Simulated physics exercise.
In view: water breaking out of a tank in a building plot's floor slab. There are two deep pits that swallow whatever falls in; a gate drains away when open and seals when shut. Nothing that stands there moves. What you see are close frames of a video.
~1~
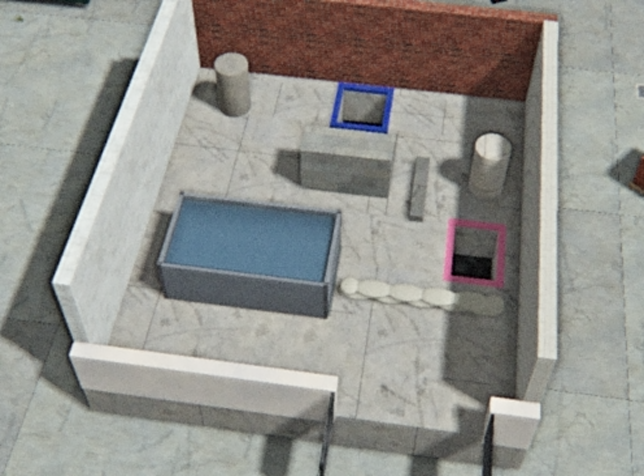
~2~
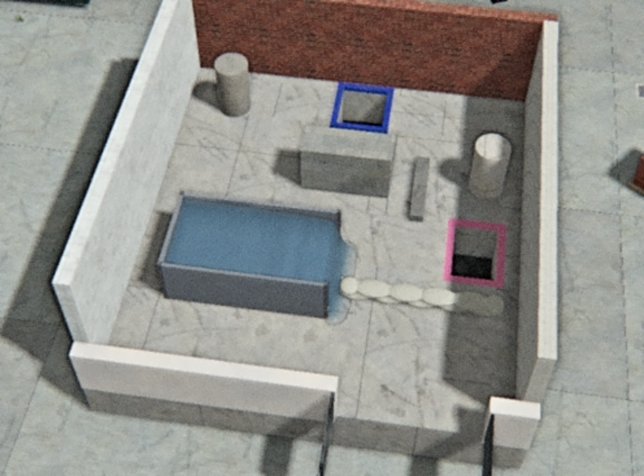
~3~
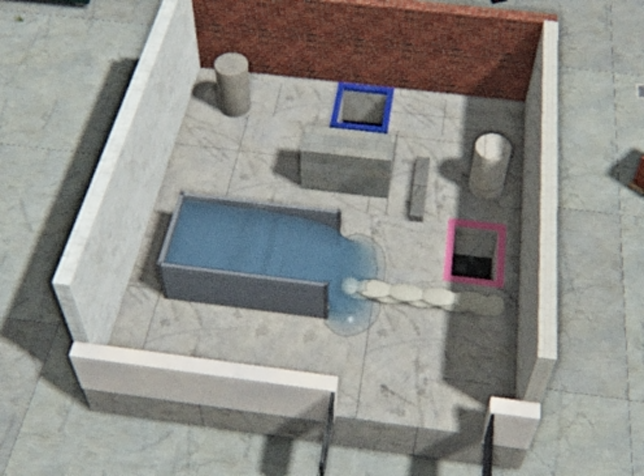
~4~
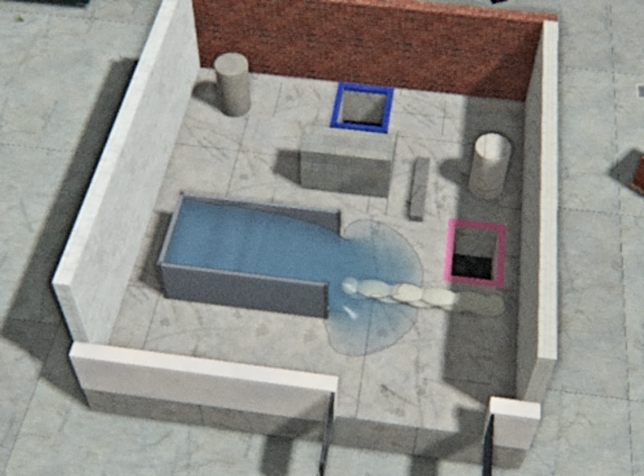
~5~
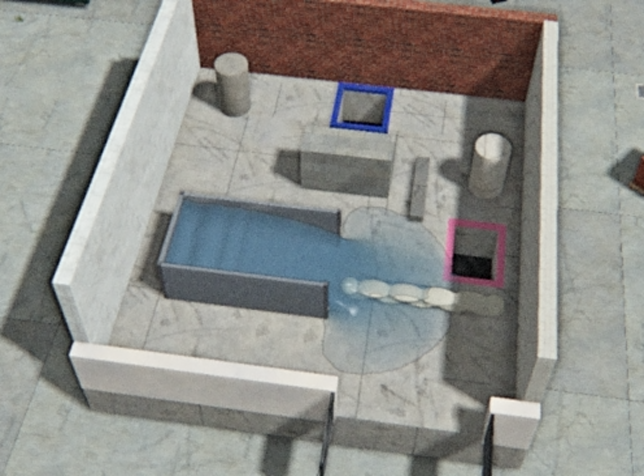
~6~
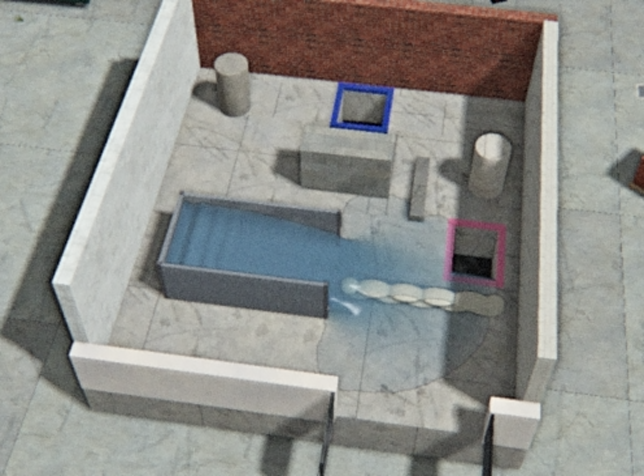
Blue water pouring from the right end of a grey tank and spreading across a walled floor, around a row of pale stones.
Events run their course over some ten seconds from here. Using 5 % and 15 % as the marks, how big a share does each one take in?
Shares taken in: Gate - over 15 %; pink pit - over 15 %; blue pit - under 5 %.
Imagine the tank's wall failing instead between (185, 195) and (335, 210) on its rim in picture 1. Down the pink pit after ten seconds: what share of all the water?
The pink pit gets 15 per cent.
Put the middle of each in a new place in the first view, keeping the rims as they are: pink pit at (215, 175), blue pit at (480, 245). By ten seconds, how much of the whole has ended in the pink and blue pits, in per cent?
The pink pit ends up with 0 per cent, the blue pit with 30 per cent.
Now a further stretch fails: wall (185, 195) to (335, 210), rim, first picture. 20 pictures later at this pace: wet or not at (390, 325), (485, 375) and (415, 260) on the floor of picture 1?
Result, in sequence: Untouched by the flood; untouched by the flood; inundated.
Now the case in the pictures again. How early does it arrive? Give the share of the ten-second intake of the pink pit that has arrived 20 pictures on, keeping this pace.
Around 65 %.
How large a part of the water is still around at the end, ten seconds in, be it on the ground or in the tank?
32 percent or thereabouts.
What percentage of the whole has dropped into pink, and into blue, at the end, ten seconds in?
Roughly 40 and 0 %.
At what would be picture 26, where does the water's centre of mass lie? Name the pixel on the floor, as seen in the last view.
I'd mark it close to (371, 274).
A moment on, water covers 30 % of the floor; the gate 1 %, the pink pit 6 %, the blue pit 0 %.
Next, water covers 35 % of the floor; the gate 4 %, the pink pit 15 %, the blue pit 0 %.
Then, water covers 45 % of the floor; the gate 11 %, the pink pit 25 %, the blue pit 0 %.
Later, water covers 50 % of the floor; the gate 20 %, the pink pit 34 %, the blue pit 0 %.
In the end, water covers 55 % of the floor; the gate 28 %, the pink pit 40 %, the blue pit 1 %.
